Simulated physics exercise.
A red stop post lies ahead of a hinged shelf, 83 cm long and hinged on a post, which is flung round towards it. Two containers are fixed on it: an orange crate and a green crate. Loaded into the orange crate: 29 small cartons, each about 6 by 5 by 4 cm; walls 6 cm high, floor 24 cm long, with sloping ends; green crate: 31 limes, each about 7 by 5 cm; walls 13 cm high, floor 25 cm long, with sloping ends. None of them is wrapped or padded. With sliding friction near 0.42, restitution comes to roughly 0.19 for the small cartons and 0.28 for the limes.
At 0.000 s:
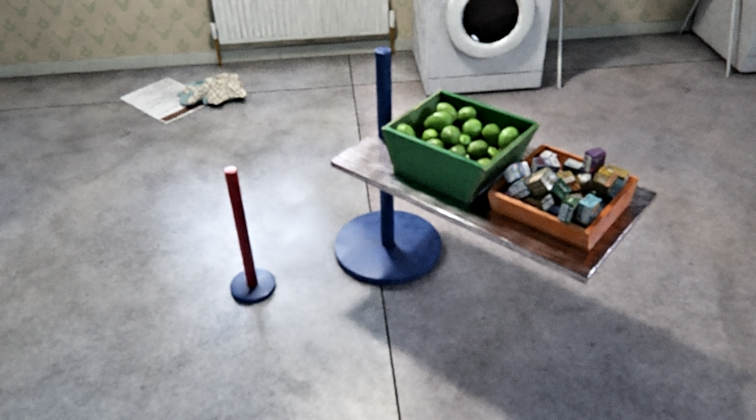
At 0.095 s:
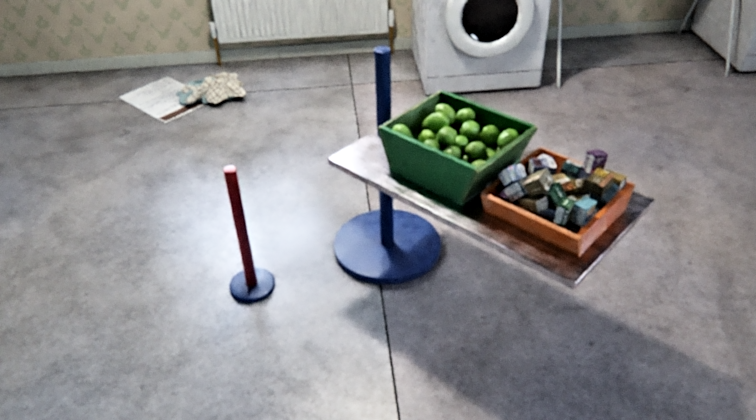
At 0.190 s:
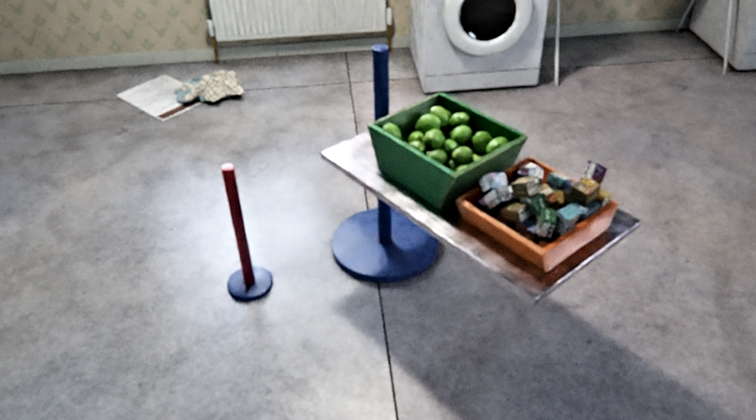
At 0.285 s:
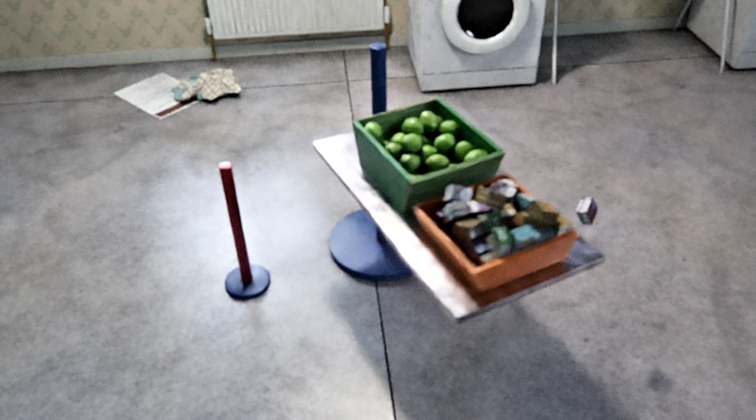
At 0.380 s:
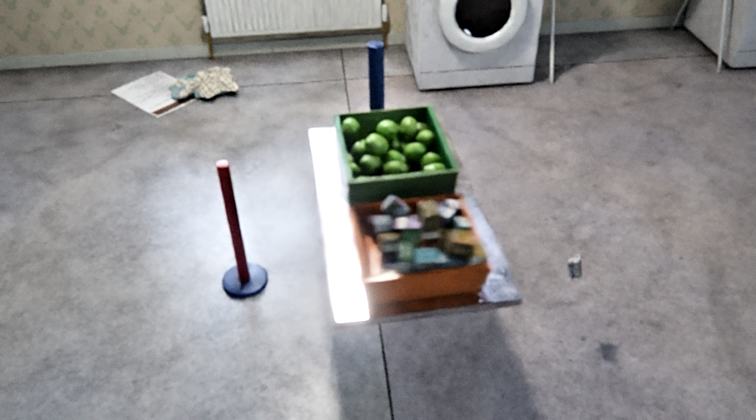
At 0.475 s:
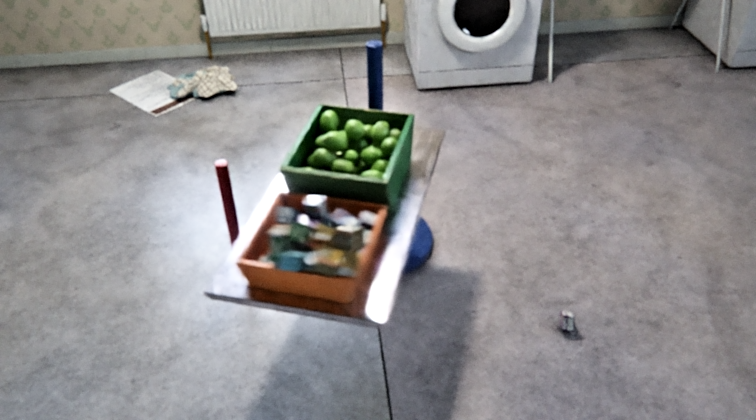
In a room with a grey floor, a radiator and a white washing machine against the back wall, seen from above by a slightly panning camera, a short red post stands left of a taller blue one. A shelf on the blue post holds a green crate of green fruit and an orange crate of small cartons. The shelf swings toward the viewer and round to the left, carrying both crates, while one carton flies out and drops on the right.
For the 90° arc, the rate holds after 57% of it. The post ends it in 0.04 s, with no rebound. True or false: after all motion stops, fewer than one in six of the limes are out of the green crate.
True.
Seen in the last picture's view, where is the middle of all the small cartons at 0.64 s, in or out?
In the last view, the centre sits near (213, 212).
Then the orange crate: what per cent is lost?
Orange crate: 35%.
After 0.56 s, end of the swing.
After 0.64 s, the orange crate is down by 5 of 29 and the green crate has all 31.
After 0.76 s, the orange crate is down by 10 of 29 and the green crate has all 31.
After 0.98 s, the orange crate is down by 10 of 29 and the green crate has all 31.
Outcome (at 1.41 s), the orange crate is down by 10 of 29 and the green crate has all 31. Asked share, 0 of 31, 0 per cent.
